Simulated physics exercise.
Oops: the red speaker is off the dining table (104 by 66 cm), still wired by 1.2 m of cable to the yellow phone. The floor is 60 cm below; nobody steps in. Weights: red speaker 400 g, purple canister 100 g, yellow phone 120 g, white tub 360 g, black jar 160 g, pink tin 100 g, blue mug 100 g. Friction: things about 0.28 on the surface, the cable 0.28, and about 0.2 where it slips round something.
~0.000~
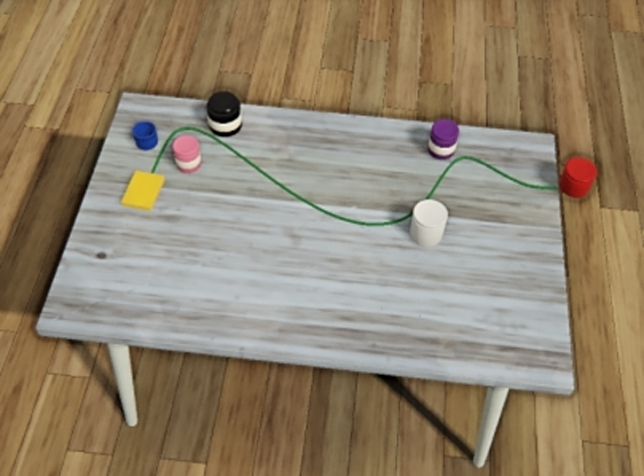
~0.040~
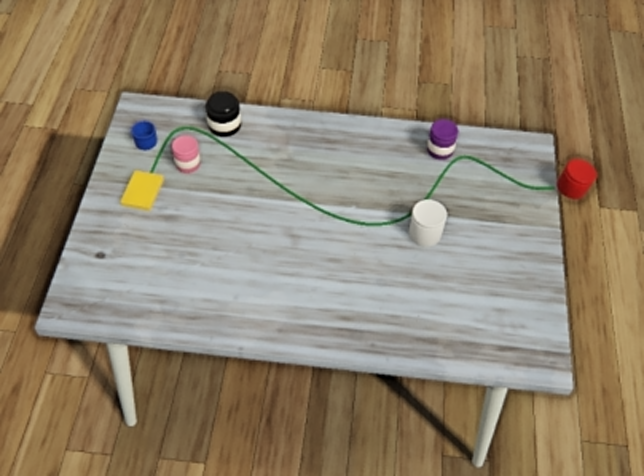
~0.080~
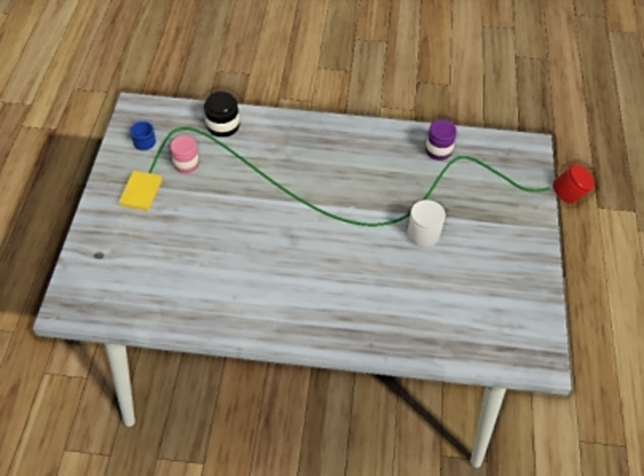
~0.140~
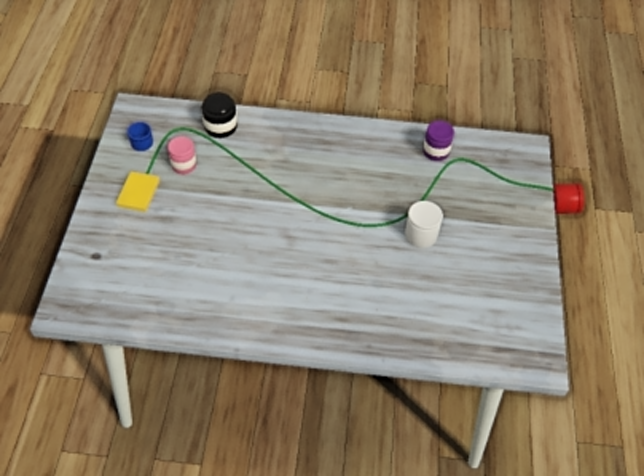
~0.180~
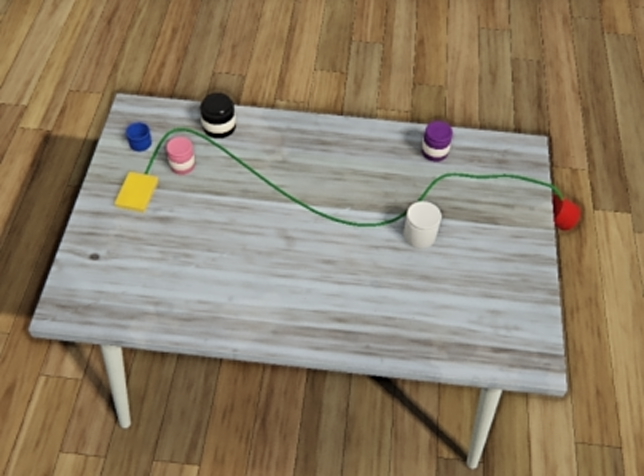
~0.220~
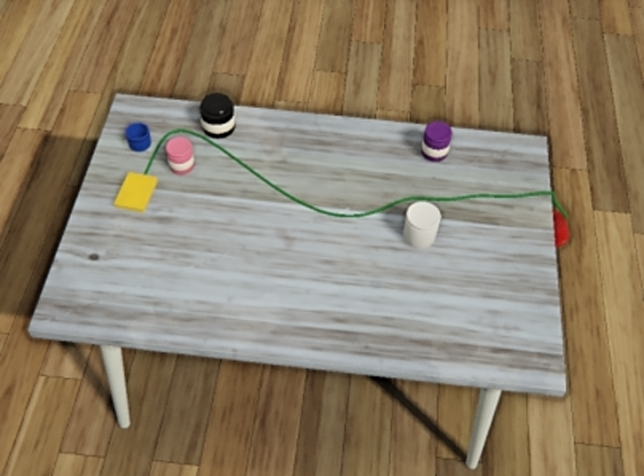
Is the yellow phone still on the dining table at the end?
Verdict: The yellow phone drops off.
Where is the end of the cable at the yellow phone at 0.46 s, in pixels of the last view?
Near (250, 179).
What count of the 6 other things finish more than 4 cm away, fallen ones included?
3 of them.
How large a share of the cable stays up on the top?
Some 0 per cent of it.
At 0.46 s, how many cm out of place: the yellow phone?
About: Yellow phone 25 cm.
At 0.5 s, the cable's tail end at (250, 179); yellow phone 24 cm off its start, pink tin 18 cm off its start, red speaker over the edge.
At 0.7 s, the cable's tail end at (435, 137); yellow phone 75 cm off its start, pink tin on its side, 41 cm off its start, purple canister 6 cm off its start.
At 1.0 s, the cable has left the top; yellow phone over the edge, pink tin on its side, 49 cm off its start at (326, 302), purple canister 18 cm off its start at (518, 127).
At 1.2 s, the cable has left the top; yellow phone over the edge, pink tin on its side, 54 cm off its start, purple canister 19 cm off its start.
At 2.4 s, the cable has left the top; yellow phone over the edge, pink tin on its side, 55 cm off its start at (342, 327), purple canister 19 cm off its start at (521, 125), red speaker over the edge.
